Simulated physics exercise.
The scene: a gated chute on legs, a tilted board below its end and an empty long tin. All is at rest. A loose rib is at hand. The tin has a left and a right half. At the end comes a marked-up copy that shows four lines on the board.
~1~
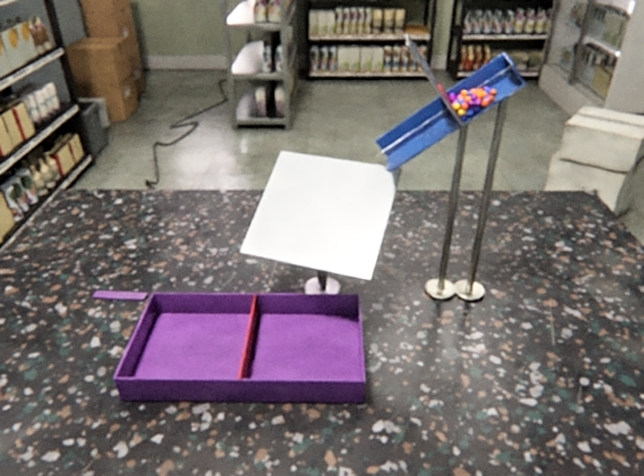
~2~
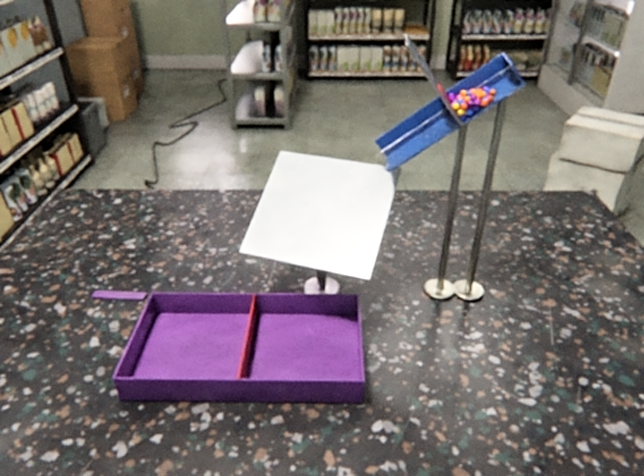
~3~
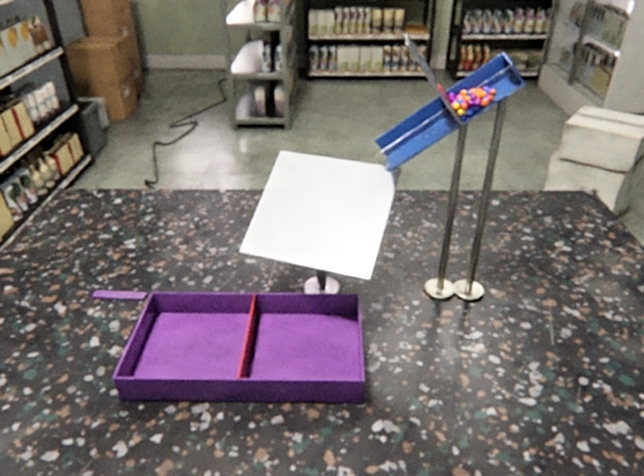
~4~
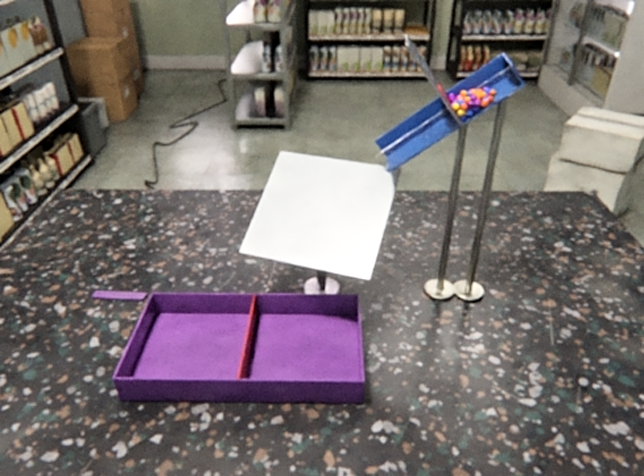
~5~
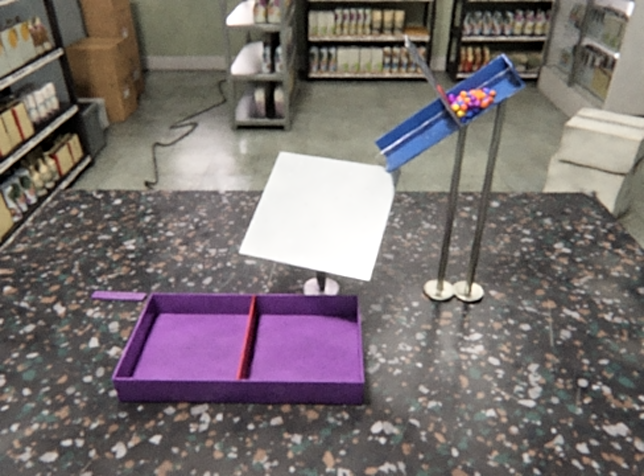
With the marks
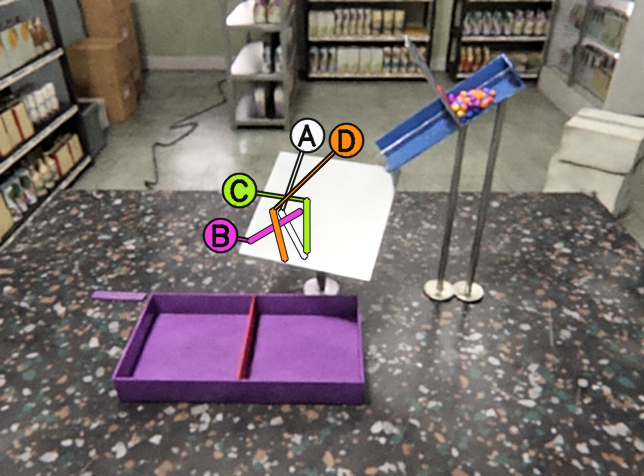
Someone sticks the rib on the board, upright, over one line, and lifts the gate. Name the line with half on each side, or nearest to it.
Use line B.
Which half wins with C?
More lands on the right.
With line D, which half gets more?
More lands on the right.
On the marked copy, line A from (281, 212) to (304, 256); line B from (299, 211) to (250, 240); line C from (306, 200) to (306, 250); line D from (272, 211) to (284, 258).
For line A, of what is caught, a small part in the left half, nearly all in the right.
For line B, of what is caught, about two thirds in the left half, about a third in the right.
For line C, of what is caught, a small part in the left half, nearly all in the right.
For line D, of what is caught, a small part in the left half, nearly all in the right.
